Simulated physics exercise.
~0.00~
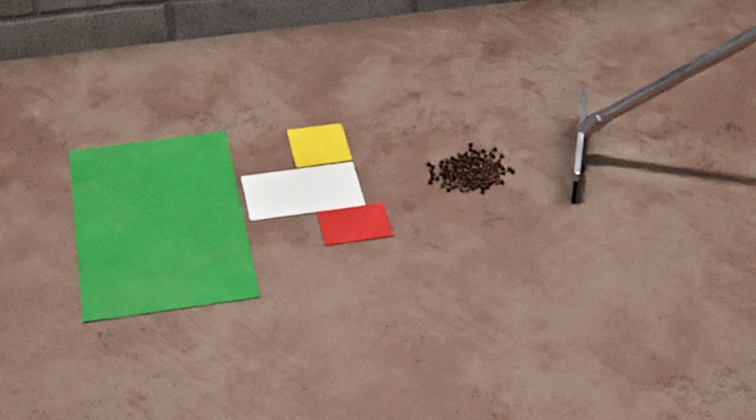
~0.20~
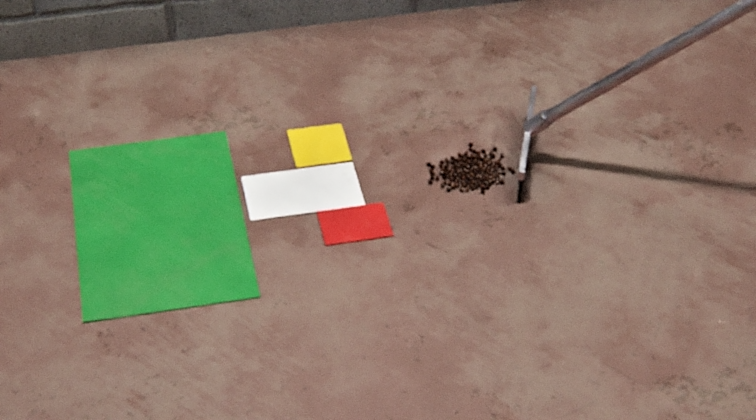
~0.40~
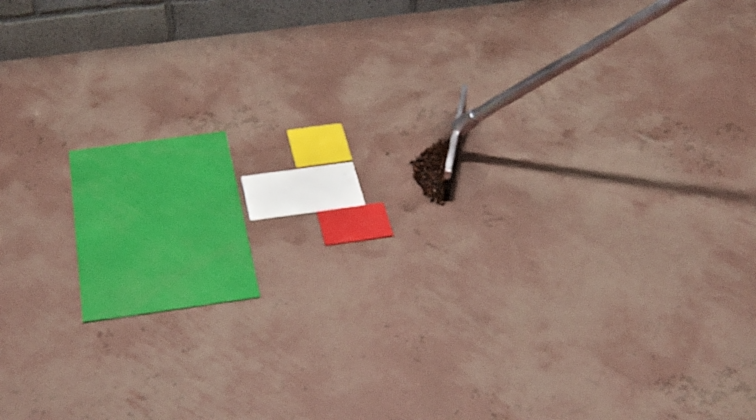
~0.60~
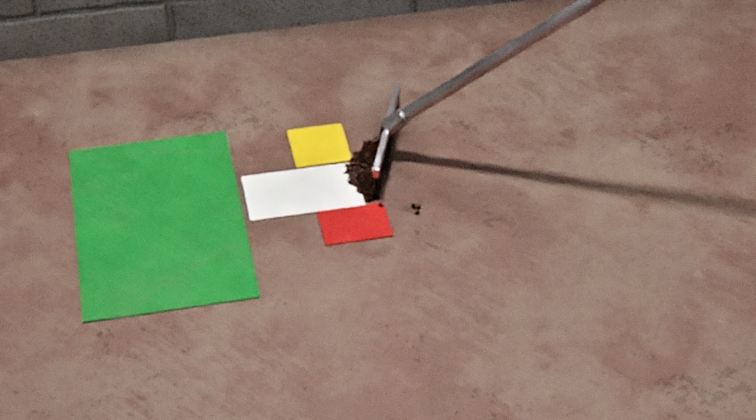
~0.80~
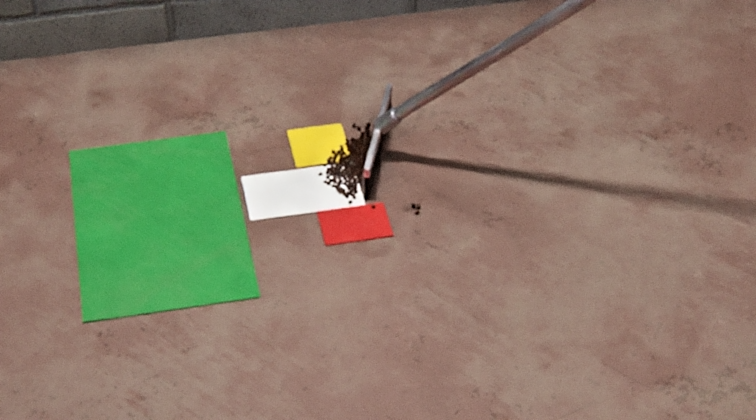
In the video, a long-handled squeegee moves left across a brown surface, pushing a pile of dark coffee beans toward coloured sheets. It stops with the beans spread over the right end of the white sheet and part of the yellow one, leaving a few stragglers behind.
